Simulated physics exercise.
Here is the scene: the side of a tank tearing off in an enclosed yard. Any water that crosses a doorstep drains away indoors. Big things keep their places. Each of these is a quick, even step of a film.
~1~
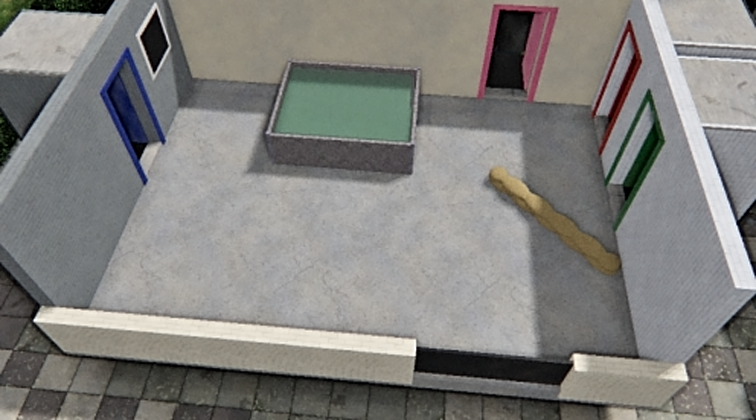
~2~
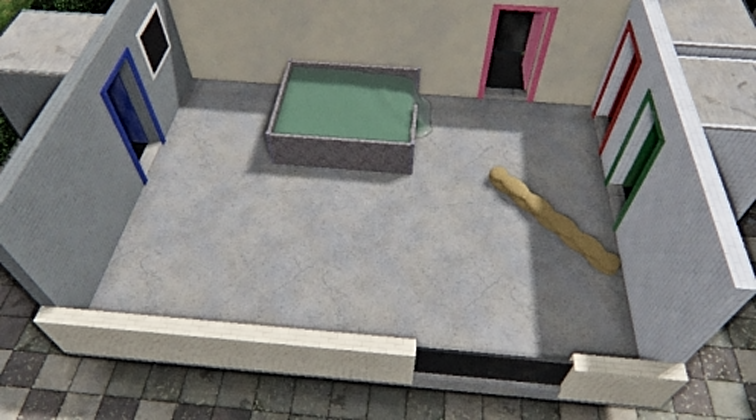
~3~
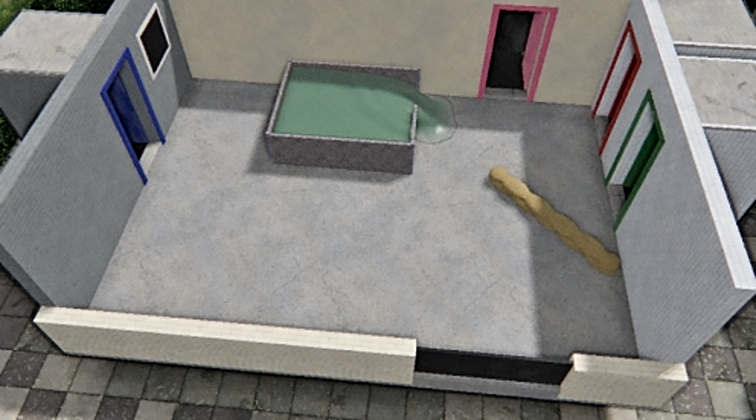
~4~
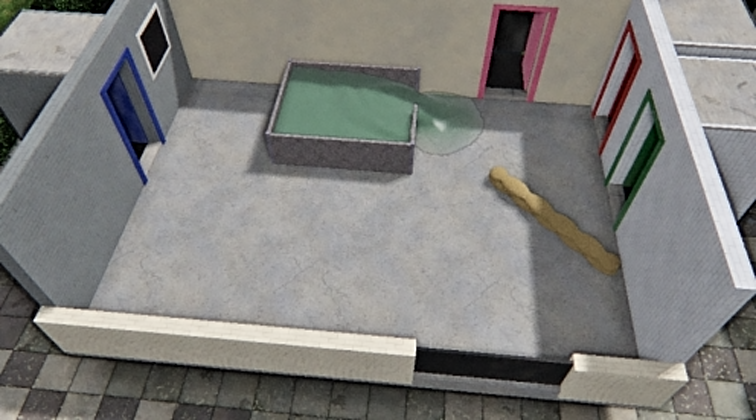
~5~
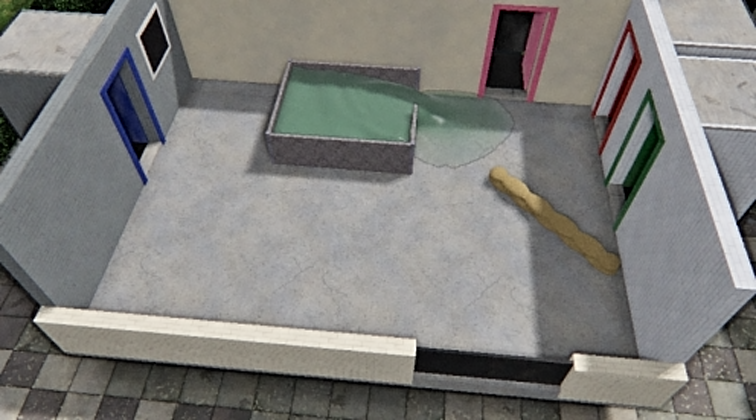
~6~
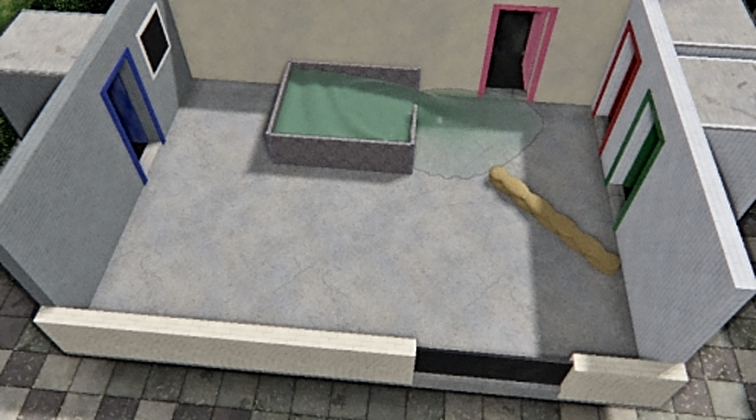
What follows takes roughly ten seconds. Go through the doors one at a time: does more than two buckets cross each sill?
Green door: Above two buckets; pink door: Above two buckets; blue door: Two buckets at most; red door: Above two buckets.
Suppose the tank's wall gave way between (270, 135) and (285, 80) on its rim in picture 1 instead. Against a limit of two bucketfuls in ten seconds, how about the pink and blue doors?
My reading: The pink one lets less in, the blue one is over.
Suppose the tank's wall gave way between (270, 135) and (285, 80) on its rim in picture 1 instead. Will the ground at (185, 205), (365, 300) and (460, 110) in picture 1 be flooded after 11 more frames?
The first point is soaked, the second spared, the third spared.
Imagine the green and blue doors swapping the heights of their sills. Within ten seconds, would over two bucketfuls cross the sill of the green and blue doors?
Green goes past the mark, blue falls short.
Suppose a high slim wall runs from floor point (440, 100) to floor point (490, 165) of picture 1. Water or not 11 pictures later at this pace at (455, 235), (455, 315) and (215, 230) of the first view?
In that order: Flooded, awash, clear.
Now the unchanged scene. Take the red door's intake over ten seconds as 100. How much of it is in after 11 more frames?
It would be roughly 20 percent of the ten-second total.
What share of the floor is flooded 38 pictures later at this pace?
I'd say 30 per cent.
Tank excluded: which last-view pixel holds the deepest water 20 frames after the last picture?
Near (606, 256).
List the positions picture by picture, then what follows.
The first frame shows the open tank at (347, 103) is whole and still.
In the second frame, water pours out at (414, 108) and has run to (422, 135).
In the third frame, the front is at (450, 132), out from the gap at (414, 109).
In the fourth frame, water pours out at (414, 109) and has run to (480, 124).
In the fifth frame, the front is at (507, 116), out from the gap at (414, 109).
In the sixth frame, the front is at (537, 118), out from the gap at (414, 109).
A moment on, water covers 15 % of the floor; the green door not reached, the pink door under two buckets in, the blue door not reached, the red door under two buckets in.
Next, water covers 20 % of the floor; the green door wet at the sill, nothing in, the pink door over two buckets in, the blue door not reached, the red door far over two buckets in.
Then, water covers 25 % of the floor; the green door over two buckets in, the pink door over two buckets in, the blue door not reached, the red door far over two buckets in.
Later, water covers 30 % of the floor; the green door far over two buckets in, the pink door over two buckets in, the blue door not reached, the red door far over two buckets in.
In the end, water covers 50 % of the floor; the green door far over two buckets in, the pink door far over two buckets in, the blue door not reached, the red door far over two buckets in.
